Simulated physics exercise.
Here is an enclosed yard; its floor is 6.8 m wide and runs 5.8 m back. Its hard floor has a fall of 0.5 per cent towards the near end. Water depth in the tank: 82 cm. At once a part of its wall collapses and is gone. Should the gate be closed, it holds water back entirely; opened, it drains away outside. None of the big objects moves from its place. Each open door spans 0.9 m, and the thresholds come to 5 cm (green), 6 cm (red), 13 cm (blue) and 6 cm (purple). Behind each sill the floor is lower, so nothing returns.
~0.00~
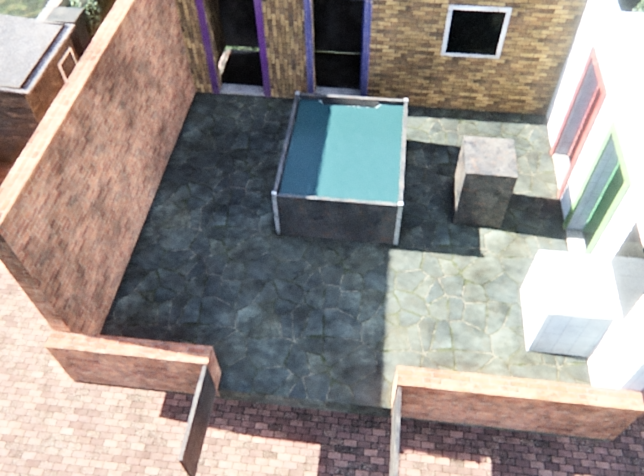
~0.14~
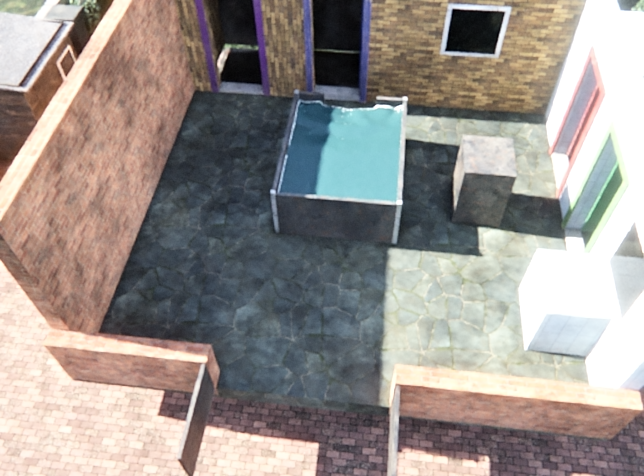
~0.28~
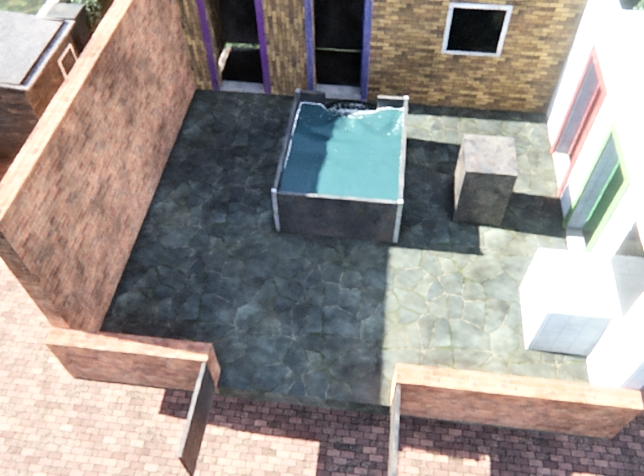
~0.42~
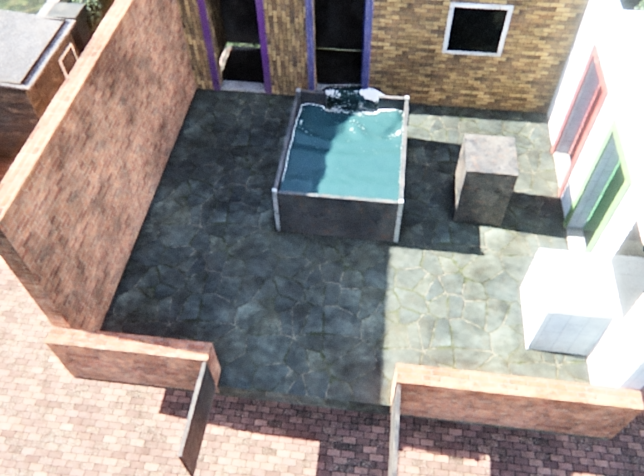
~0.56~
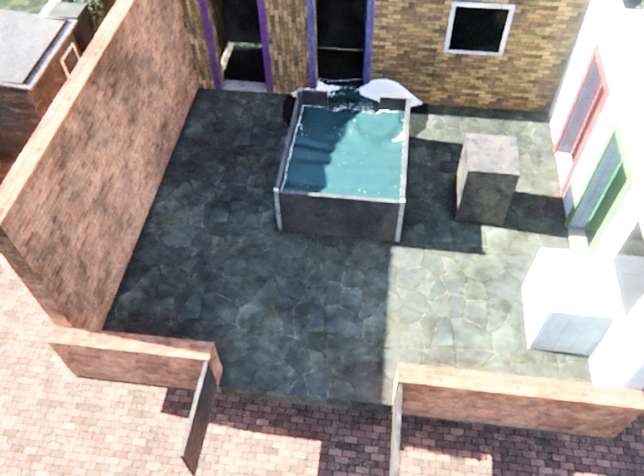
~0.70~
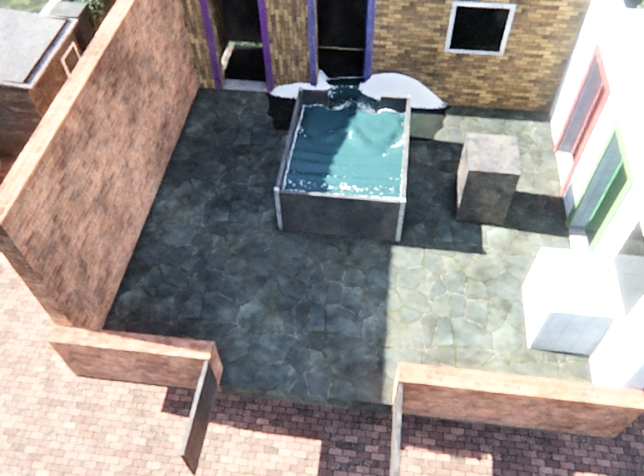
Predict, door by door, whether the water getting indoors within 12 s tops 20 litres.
At the end, the green door is going to break the limit; the red door is going to break the limit; the blue door is going to break the limit; the purple door is going to hold within the limit.
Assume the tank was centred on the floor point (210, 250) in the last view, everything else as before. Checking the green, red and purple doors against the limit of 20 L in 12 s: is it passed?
Green: Too much; red: Too much; purple: Too much.
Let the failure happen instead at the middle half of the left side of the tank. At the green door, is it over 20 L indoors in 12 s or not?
Against that limit: Green beyond it.
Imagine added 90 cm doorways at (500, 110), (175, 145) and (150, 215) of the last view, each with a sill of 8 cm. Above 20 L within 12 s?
Per doorway, in order: Insufficient / insufficient / insufficient.
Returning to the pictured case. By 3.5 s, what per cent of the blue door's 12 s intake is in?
By that time, around 75 per cent.
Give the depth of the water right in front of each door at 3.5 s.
In centimetres - green: 6, red: 13, blue: 32, purple: 5.
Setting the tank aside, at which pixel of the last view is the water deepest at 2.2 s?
Look around (354, 99).
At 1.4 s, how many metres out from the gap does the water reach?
I'd say around 3.6 m from the gap.
After 1.4 s water covers 20 % of the floor and is deepest (52 cm) near (373, 100); green door not reached, red door not reached, blue door 47 cm at the sill, 268 L in, purple door 6 cm at the sill, 0 L in.
After 2.2 s water covers 30 % of the floor and is deepest (43 cm) near (354, 99); green door not reached, red door 14 cm at the sill, 11 L in, blue door 41 cm at the sill, 503 L in, purple door 6 cm at the sill, 0 L in.
After 3.5 s water covers 45 % of the floor and is deepest (34 cm) near (354, 99); green door 6 cm at the sill, 0 L in, red door 13 cm at the sill, 54 L in, blue door 32 cm at the sill, 694 L in, purple door 5 cm at the sill, 0 L in.
After 7.0 s water covers 90 % of the floor and is deepest (20 cm) near (354, 99); green door 8 cm at the sill, 19 L in, red door 10 cm at the sill, 106 L in, blue door 19 cm at the sill, 888 L in, purple door 6 cm at the sill, 2 L in.
After 12.0 s water covers 95 % of the floor and is deepest (10 cm) near (353, 105); green door 8 cm at the sill, 56 L in, red door 7 cm at the sill, 122 L in, blue door 9 cm at the sill, 906 L in, purple door 4 cm at the sill, 7 L in.
